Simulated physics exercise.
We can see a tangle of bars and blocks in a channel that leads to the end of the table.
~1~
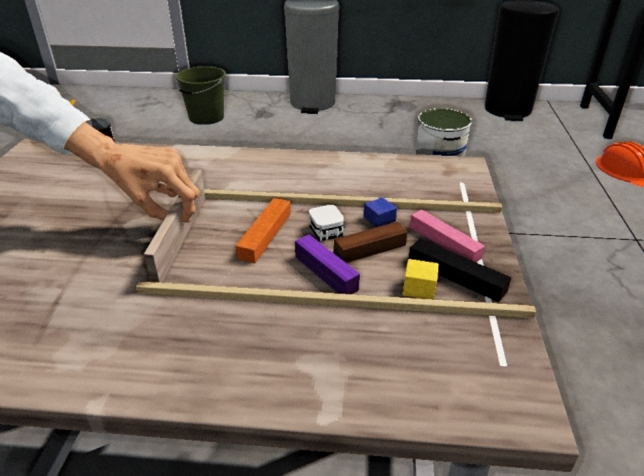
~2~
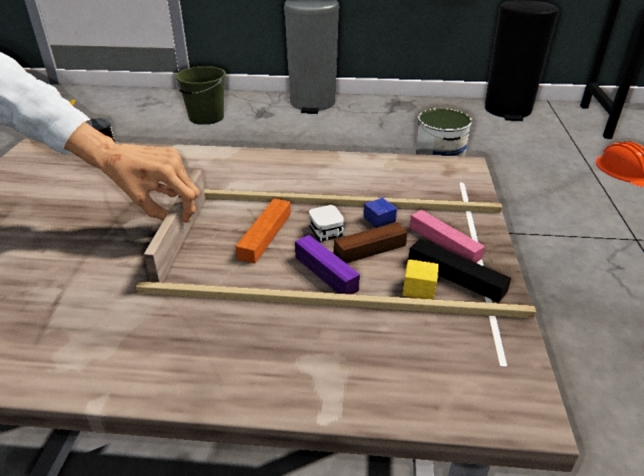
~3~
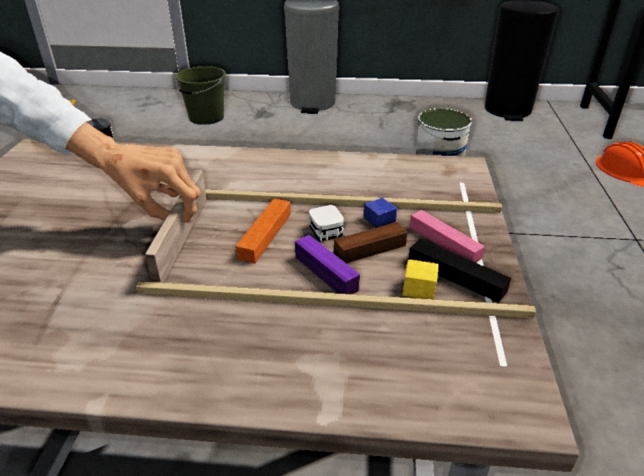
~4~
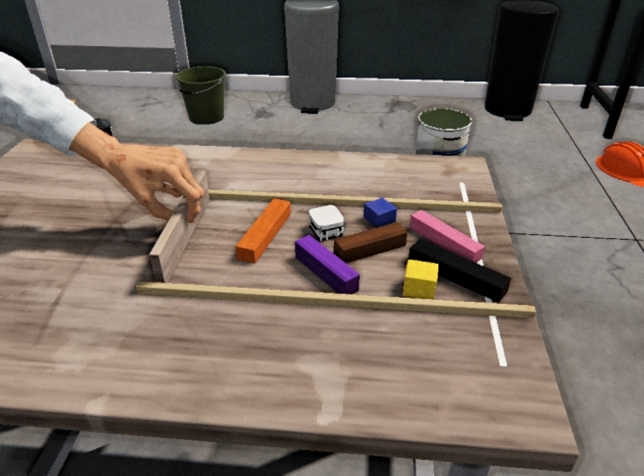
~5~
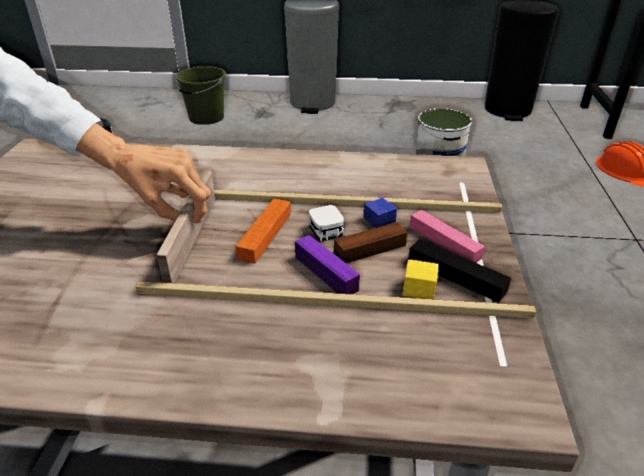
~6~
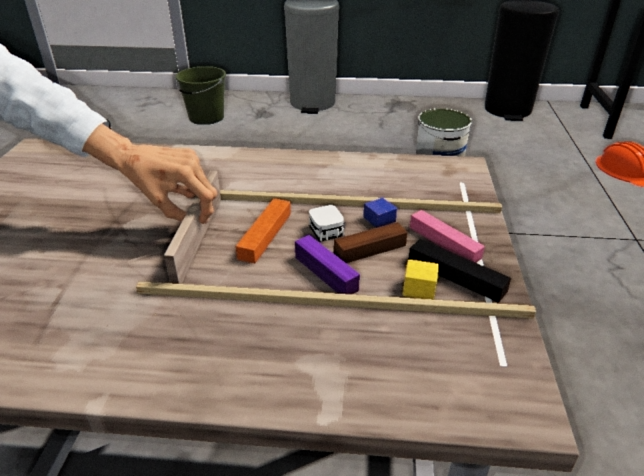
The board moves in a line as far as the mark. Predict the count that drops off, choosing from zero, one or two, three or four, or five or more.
The count is three or four.
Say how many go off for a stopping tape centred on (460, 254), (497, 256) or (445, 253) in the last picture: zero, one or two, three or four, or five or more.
Counts as listed: Either three or four / five or over / just one or two.
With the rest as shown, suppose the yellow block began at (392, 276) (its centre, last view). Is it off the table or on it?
In the end it falls away.
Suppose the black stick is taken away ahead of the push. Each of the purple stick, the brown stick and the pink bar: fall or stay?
Outcome for the purple stick: It stays; for the brown stick: It drops; for the pink bar: It drops.
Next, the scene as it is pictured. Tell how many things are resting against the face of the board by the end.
The number is 2.
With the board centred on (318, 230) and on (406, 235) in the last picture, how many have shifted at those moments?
Well, it's 4 at the first one and 8 at the second.
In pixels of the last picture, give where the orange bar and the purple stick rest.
(487, 240) and (516, 276).
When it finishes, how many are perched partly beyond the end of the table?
Things overhanging at the end: 3.
A little later, none off yet; black stick at rest near (457, 269); pink bar at rest near (445, 237); yellow block at rest near (421, 280).
When it is over, the number that fall off is three or four; down, brown stick, yellow block, pink bar and black stick.
